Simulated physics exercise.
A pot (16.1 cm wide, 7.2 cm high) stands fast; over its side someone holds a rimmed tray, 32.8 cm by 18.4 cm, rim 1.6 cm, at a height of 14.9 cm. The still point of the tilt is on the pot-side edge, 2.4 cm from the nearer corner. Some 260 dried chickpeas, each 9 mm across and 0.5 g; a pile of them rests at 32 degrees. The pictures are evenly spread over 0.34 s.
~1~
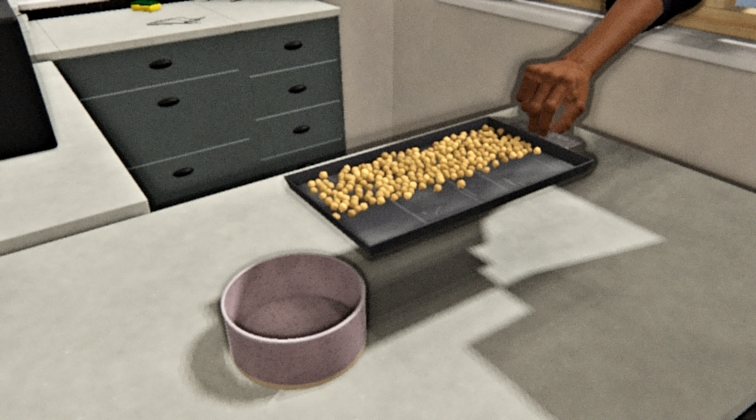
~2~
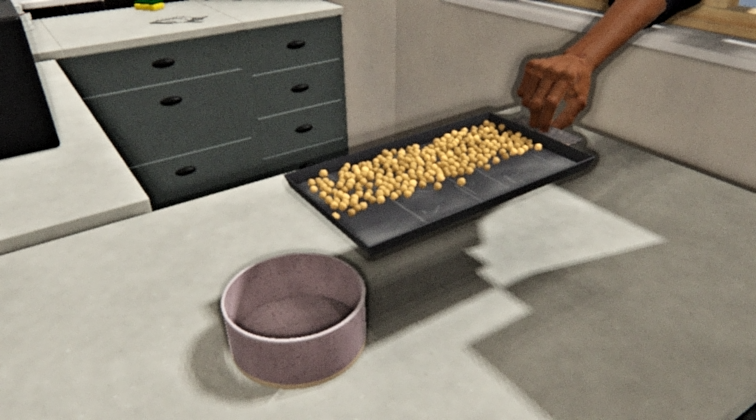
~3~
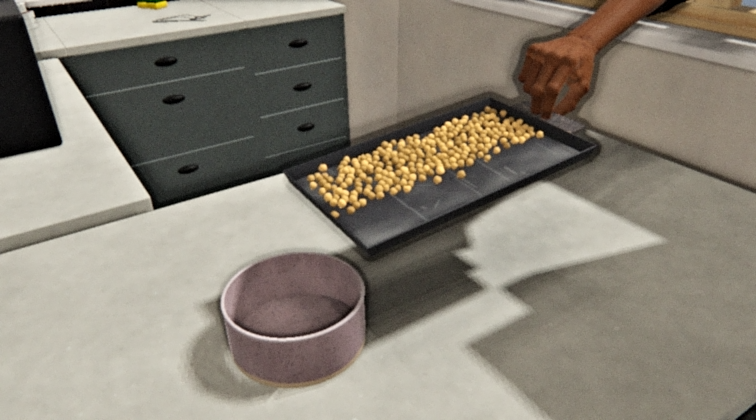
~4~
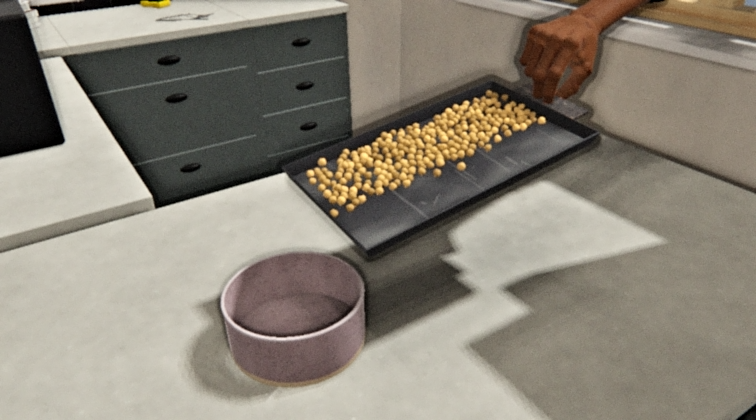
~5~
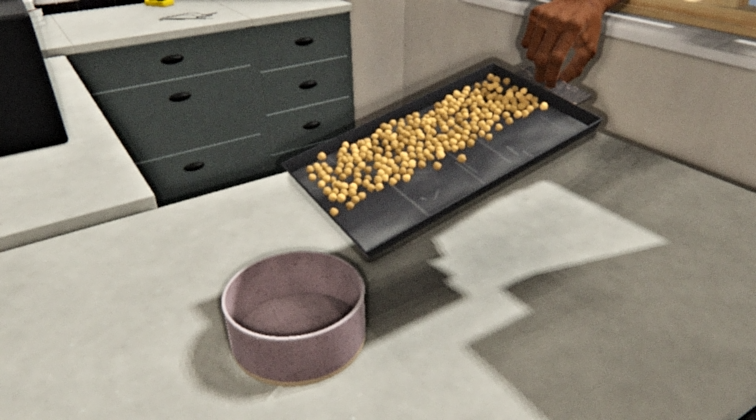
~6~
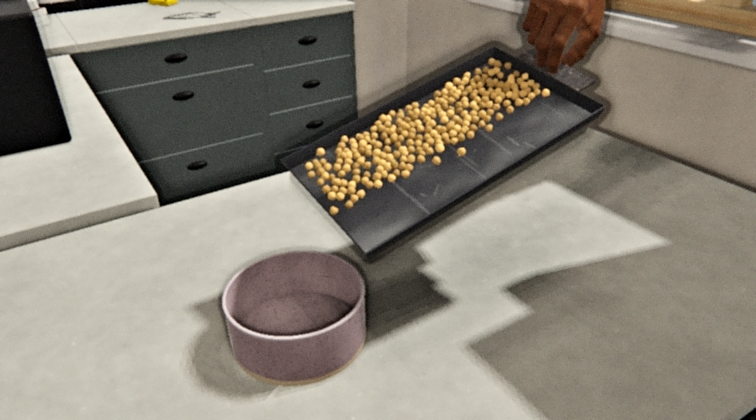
At the start, a hand holds a dark rimmed tray of small round tan chickpeas nearly level above a pale counter, beside a round mauve pot. The hand then steadily raises the tray's far right end, tilting it toward the pot, while the chickpeas barely shift on its surface.
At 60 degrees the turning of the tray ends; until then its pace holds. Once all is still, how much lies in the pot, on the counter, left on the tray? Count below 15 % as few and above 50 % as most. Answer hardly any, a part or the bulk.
In the pot: Hardly any; on the counter: A part; left on the tray: The bulk.
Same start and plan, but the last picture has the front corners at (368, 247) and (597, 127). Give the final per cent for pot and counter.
Pot 0, counter 10.
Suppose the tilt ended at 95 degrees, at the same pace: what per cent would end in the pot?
Then about 25 per cent.
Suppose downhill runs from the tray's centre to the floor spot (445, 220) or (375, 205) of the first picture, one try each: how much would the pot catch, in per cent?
Some 0 and 10 per cent.
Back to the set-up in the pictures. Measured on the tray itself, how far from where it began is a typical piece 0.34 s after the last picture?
About 9 cm.
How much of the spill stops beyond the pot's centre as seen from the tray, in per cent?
About 70 per cent.
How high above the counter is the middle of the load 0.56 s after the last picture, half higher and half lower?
About 20 cm.
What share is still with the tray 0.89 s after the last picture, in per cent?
Roughly 70 per cent.
Then, 0.34 s after the last picture, tilt 39 degrees; the tray holds 100 %, the pot 0 %.
Then, 0.56 s after the last picture, tilt 52 degrees; the tray holds 90 %, the pot 0 %.
Then, 0.89 s after the last picture, tilt 60 degrees; the tray holds 70 %, the pot 0 %.
In the end, pot 0 %, counter 30 %, tray 70 %.
